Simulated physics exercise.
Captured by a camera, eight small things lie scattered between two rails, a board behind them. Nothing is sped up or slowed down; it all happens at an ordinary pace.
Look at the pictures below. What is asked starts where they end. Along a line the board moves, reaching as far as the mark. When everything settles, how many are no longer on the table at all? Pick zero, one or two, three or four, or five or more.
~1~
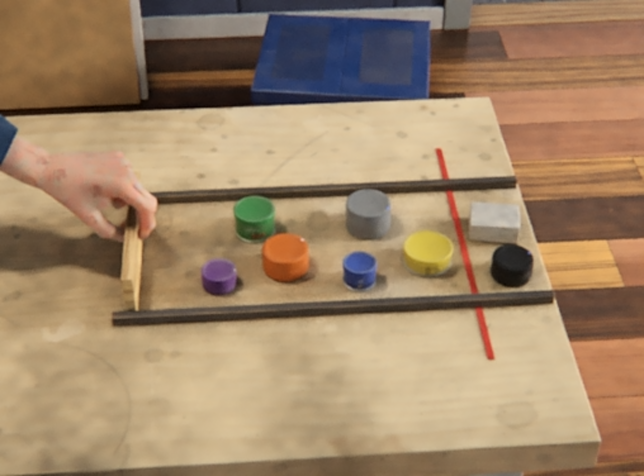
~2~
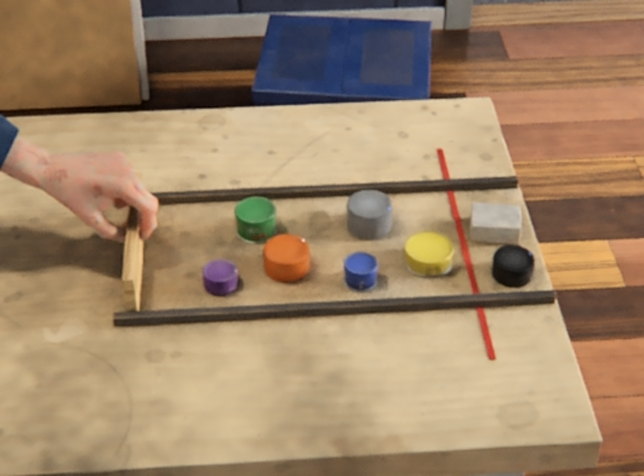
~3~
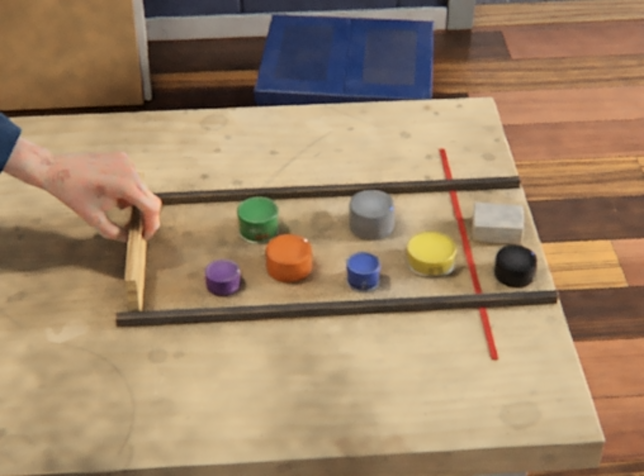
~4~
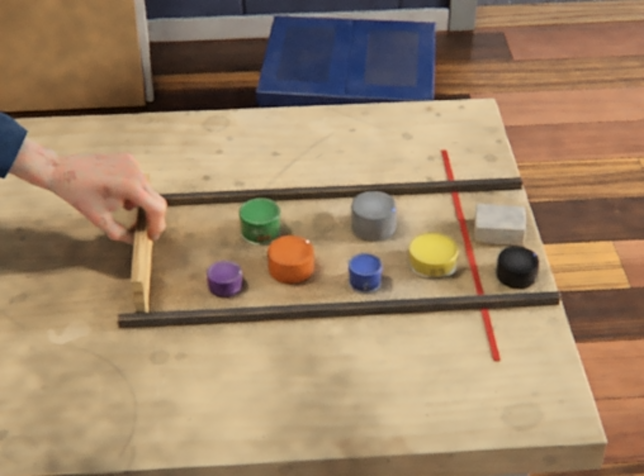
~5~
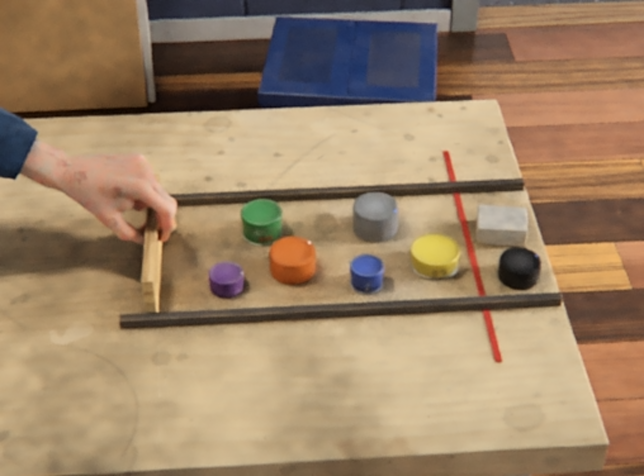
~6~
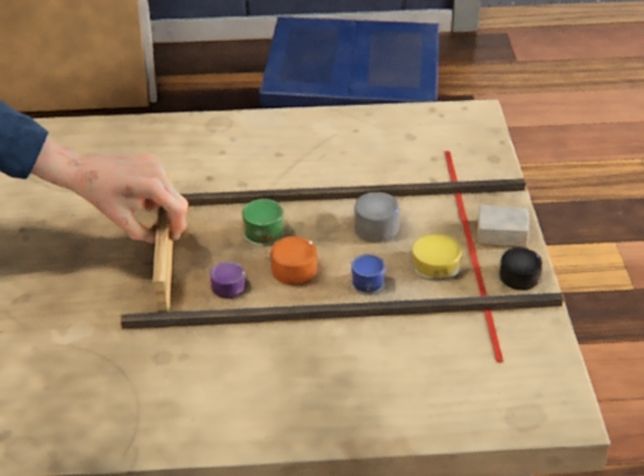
One or two are off the table.
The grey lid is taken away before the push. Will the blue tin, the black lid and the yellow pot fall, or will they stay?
The blue tin keeps its place, the black lid ends up down and the yellow pot keeps its place.
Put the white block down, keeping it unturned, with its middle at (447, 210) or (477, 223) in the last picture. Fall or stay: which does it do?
At the first place it goes off the edge, and at the second it goes off the edge.
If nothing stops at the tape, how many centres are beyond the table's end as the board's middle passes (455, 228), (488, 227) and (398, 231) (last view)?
The numbers are 2, 4 and 0.
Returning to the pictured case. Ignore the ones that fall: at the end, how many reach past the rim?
Expected count: 2.
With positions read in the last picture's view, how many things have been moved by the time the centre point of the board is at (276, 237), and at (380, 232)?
Respectively 3 and 6.
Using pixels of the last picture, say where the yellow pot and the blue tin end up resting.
The yellow pot ends at (538, 255) and the blue tin at (531, 280).
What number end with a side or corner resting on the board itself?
Tally at the end: 3.
Soon after, none off yet; black lid at rest near (521, 269); white block at rest near (503, 225); yellow pot at rest near (436, 257).
Then, none off yet; black lid moving near (529, 270); white block moved a little near (521, 227); yellow pot moved about its own width near (486, 258).
By the end, the number that fall off is one or two; fallen, white block and black lid.
